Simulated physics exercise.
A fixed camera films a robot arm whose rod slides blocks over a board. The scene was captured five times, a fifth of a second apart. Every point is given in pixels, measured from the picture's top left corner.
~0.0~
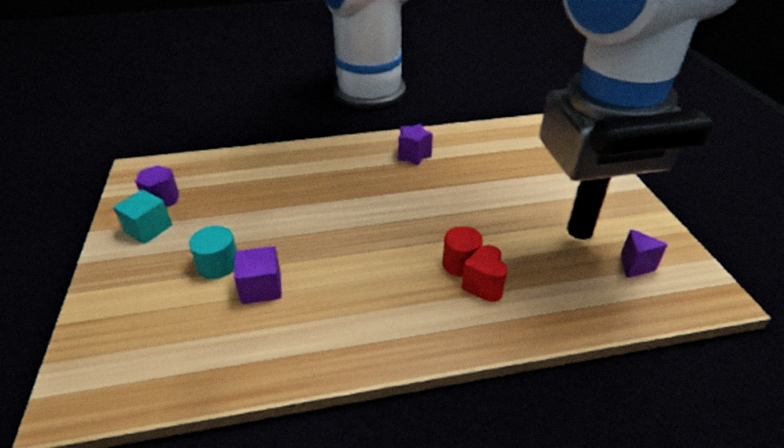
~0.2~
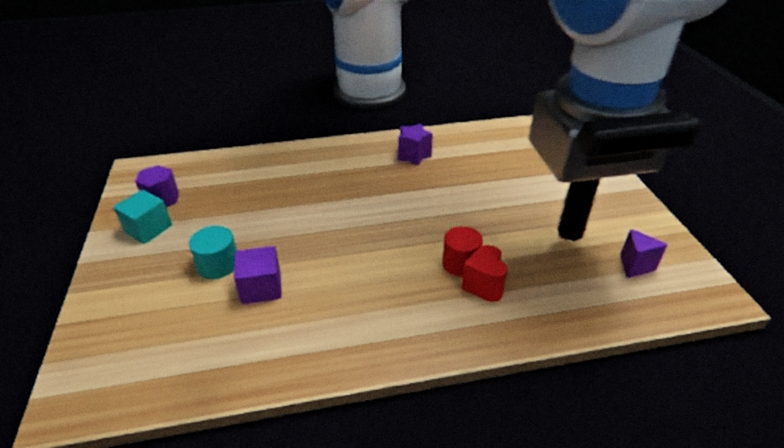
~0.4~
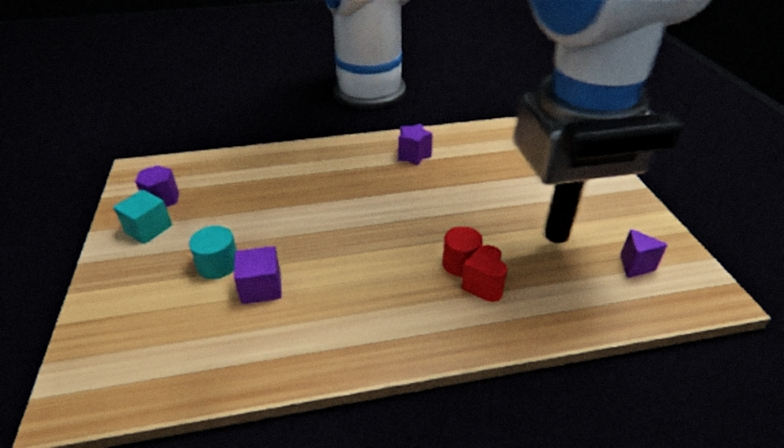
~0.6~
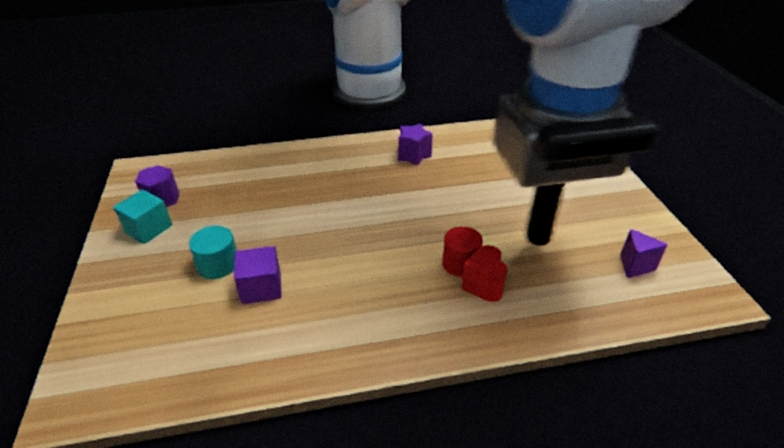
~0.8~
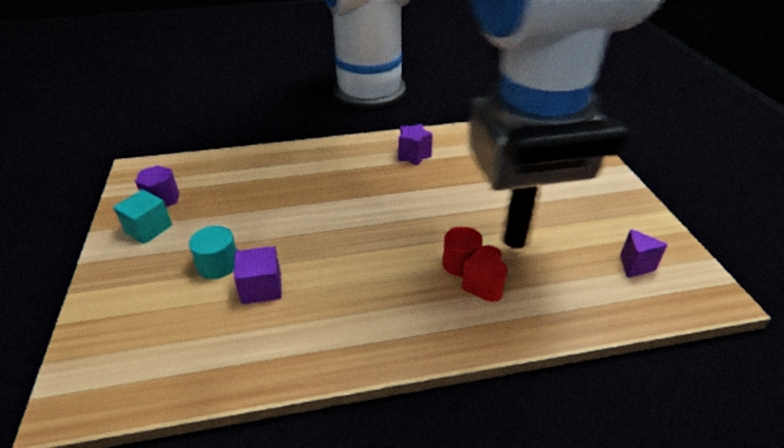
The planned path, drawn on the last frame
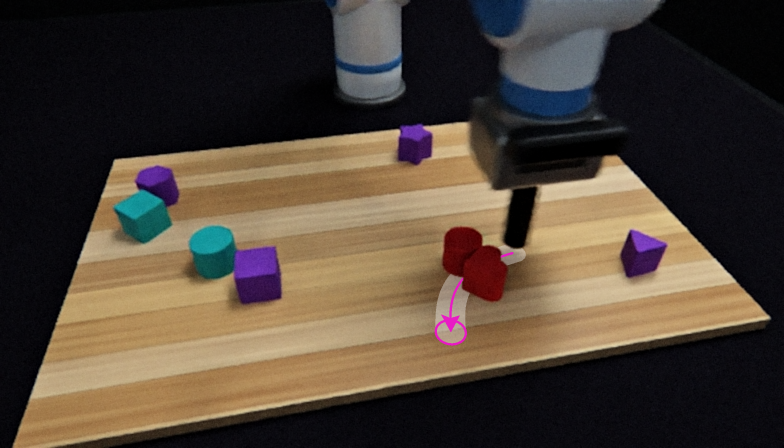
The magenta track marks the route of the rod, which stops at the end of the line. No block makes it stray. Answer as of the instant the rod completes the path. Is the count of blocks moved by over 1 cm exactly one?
Going by the path, no.
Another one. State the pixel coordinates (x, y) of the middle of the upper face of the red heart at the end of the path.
Most likely (489, 299).
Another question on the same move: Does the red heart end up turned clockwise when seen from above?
Final answer: No.
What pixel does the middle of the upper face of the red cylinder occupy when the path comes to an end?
I'd place it at (433, 245), taking the centre of its top.
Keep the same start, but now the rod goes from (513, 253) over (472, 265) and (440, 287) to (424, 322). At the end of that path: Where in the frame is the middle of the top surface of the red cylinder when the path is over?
Close to (413, 248).
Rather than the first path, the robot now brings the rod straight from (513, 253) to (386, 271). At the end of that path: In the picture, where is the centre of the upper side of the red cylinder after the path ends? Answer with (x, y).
Its top middle will sit at (377, 268).
The line goes from (513, 253) through (476, 268) and (454, 295) to (451, 332).
On the path given first. One third of the way, rod (478, 255); red cylinder (446, 242); red heart (484, 268), turned 20° anticlockwise.
Two thirds of the way, rod (455, 283); red cylinder (433, 245); red heart (485, 288), turned 95° anticlockwise.
At the end, rod (452, 319); red cylinder (433, 245); red heart (489, 299), turned 160° anticlockwise.
